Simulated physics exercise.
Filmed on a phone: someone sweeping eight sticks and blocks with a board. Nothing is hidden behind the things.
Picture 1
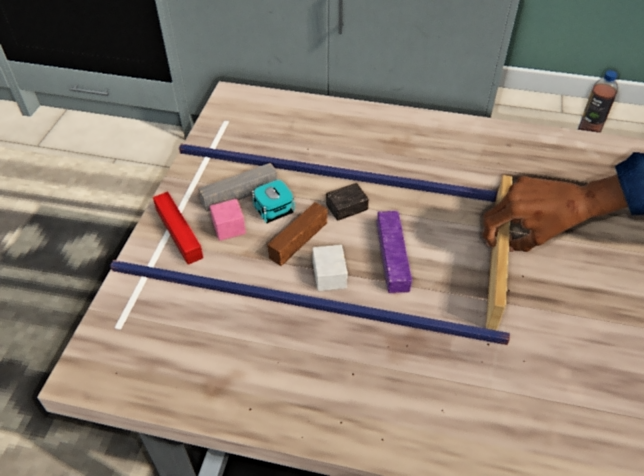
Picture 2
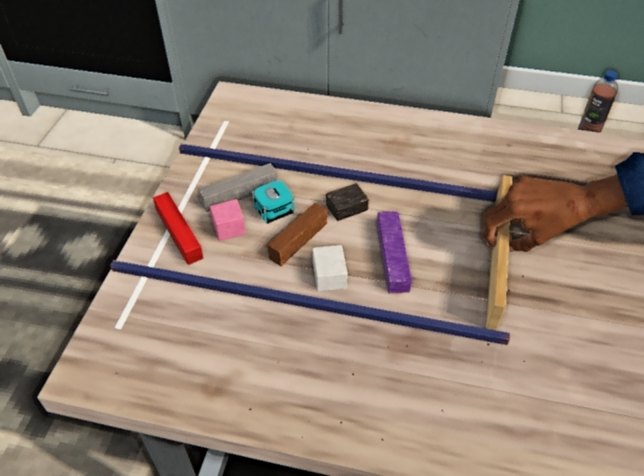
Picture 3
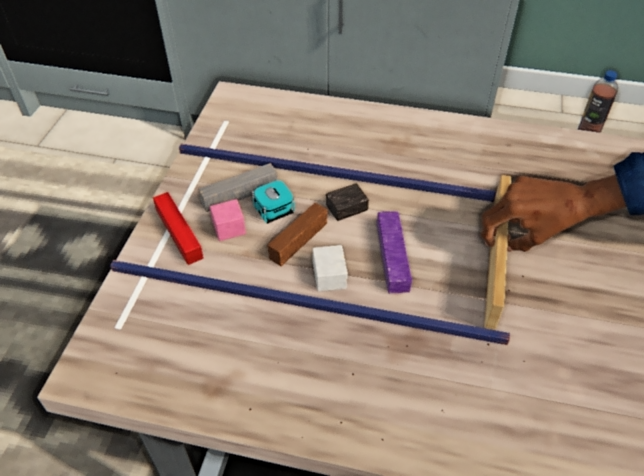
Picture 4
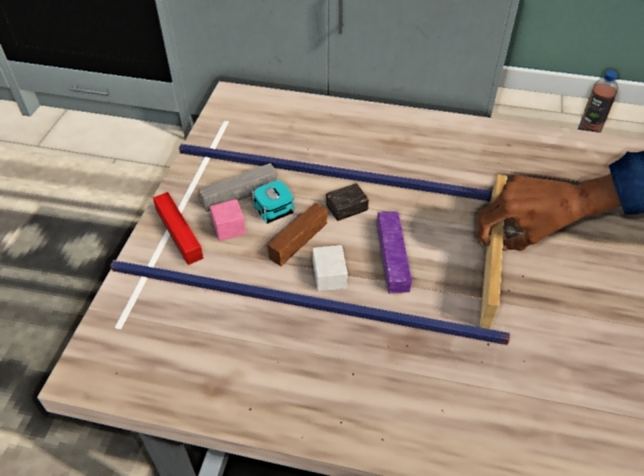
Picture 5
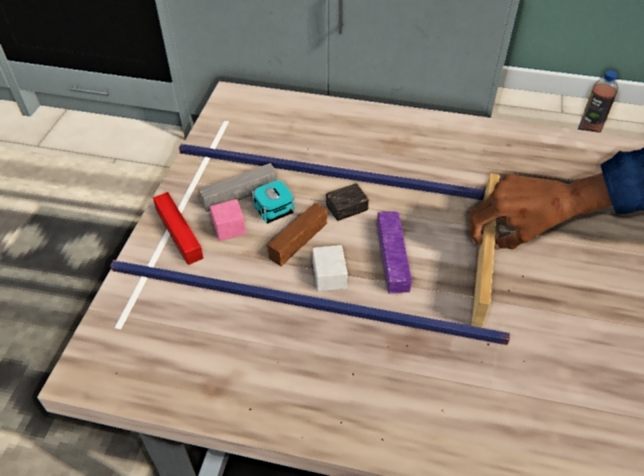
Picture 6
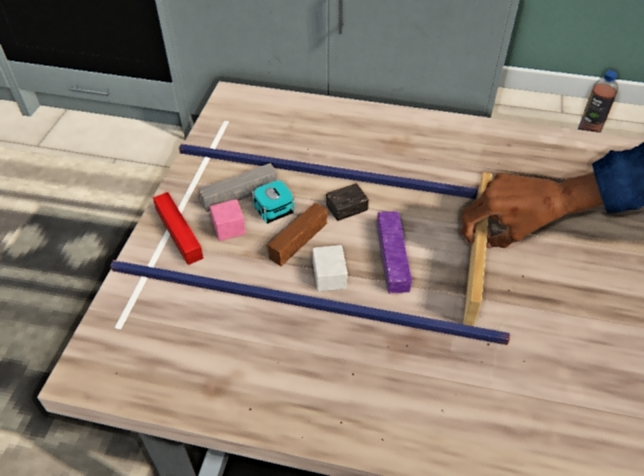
A hand held a wooden board upright at the right end of two blue rails, then slid it slightly left toward the scattered coloured blocks, which stayed still without being touched.
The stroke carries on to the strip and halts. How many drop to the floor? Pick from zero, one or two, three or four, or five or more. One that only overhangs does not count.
Outcome: The number that fall off is five or more.
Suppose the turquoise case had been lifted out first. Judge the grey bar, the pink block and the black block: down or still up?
The grey bar drops off; the pink block falls; the black block stays on.
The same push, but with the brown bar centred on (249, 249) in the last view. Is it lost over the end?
It comes down.
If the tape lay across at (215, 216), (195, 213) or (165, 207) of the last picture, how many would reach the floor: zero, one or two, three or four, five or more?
In that order: Either one or two; three to four; at least five.
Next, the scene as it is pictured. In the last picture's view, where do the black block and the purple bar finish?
About (183, 166), and the other about (165, 212).
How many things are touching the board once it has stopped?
That makes 2.
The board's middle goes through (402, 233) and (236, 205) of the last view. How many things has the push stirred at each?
By then 1, and 8.
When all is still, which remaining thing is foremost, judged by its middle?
Foremost is the white block.
Soon after, none off yet; red stick at rest near (178, 227); grey bar at rest near (239, 187); pink block at rest near (228, 220).
At rest, the number that fall off is five or more; fallen, brown bar, turquoise case, pink block, grey bar and red stick.
